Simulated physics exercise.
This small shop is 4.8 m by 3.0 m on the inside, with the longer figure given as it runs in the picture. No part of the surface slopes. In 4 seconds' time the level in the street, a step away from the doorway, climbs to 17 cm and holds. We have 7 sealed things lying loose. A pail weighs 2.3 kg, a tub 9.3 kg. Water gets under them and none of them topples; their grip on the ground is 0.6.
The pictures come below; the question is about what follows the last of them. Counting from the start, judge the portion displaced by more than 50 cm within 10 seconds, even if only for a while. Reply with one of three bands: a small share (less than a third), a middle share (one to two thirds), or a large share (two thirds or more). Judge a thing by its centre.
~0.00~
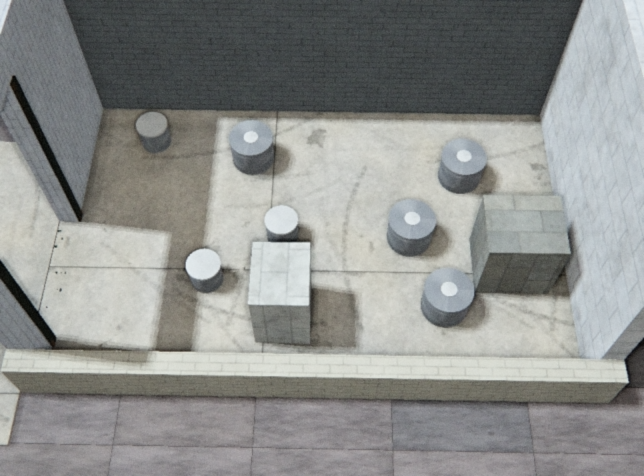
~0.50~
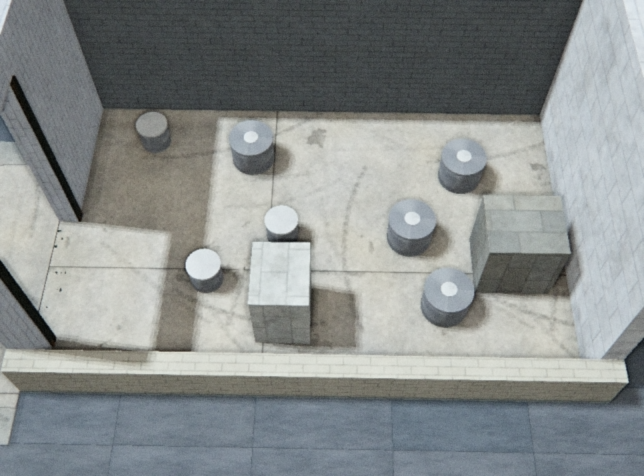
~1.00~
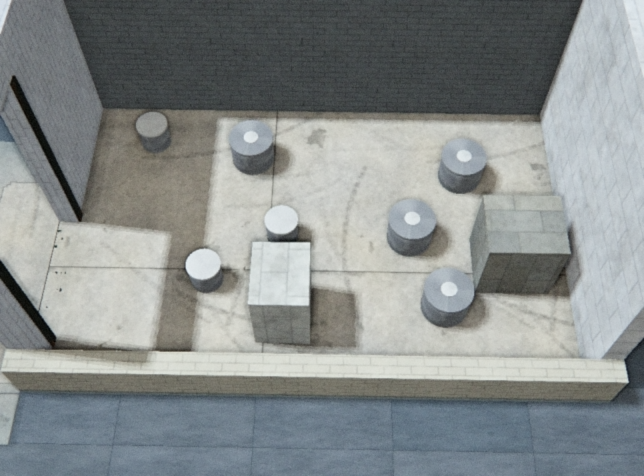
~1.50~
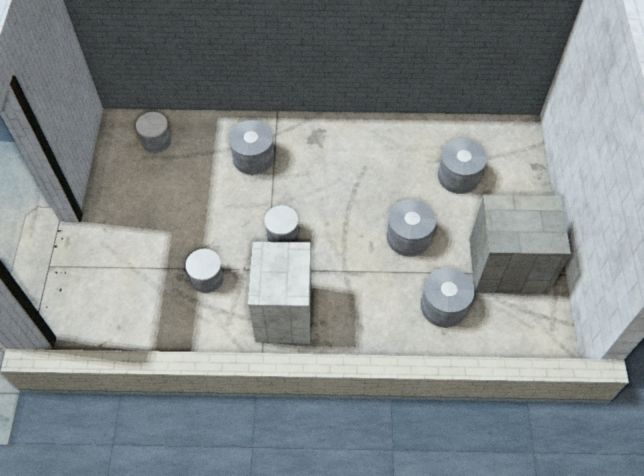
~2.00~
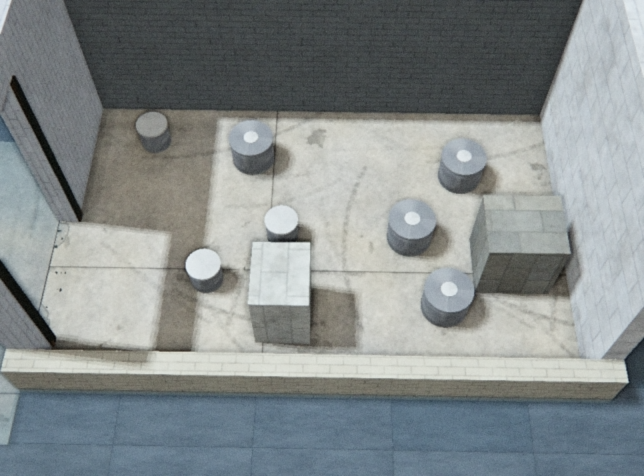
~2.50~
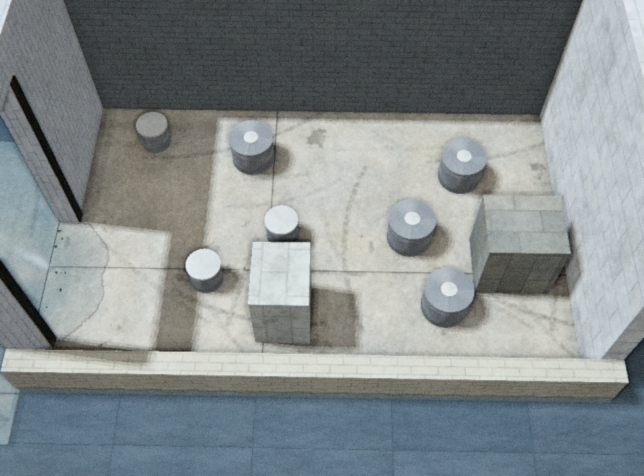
A small share, less than a third.
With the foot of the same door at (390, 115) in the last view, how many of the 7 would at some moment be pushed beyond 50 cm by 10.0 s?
Then it comes to 5 of them.
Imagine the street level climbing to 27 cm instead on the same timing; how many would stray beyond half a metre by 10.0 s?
I count 6 of them in that case.
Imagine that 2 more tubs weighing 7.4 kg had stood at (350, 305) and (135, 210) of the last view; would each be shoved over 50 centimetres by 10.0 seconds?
Taking them in order, the first is below the threshold and the second is below the threshold.
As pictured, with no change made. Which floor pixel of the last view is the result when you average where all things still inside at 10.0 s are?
Mean floor pixel: About (364, 213).
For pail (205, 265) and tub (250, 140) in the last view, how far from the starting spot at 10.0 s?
120 cm and 20 cm respectively.
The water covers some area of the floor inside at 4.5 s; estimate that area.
At that time the wet patch spans about 4.5 m2.
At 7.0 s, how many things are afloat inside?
Count: 2.
After 3.5 s 0 of 7 are over 50 cm from their spots; 0 afloat.
After 4.5 s 0 of 7 are over 50 cm from their spots; 0 afloat.
After 7.0 s 2 of 7 are over 50 cm from their spots; 2 afloat.
After 10.0 s 2 of 7 are over 50 cm from their spots, and 2 have been at some point; 5 afloat.
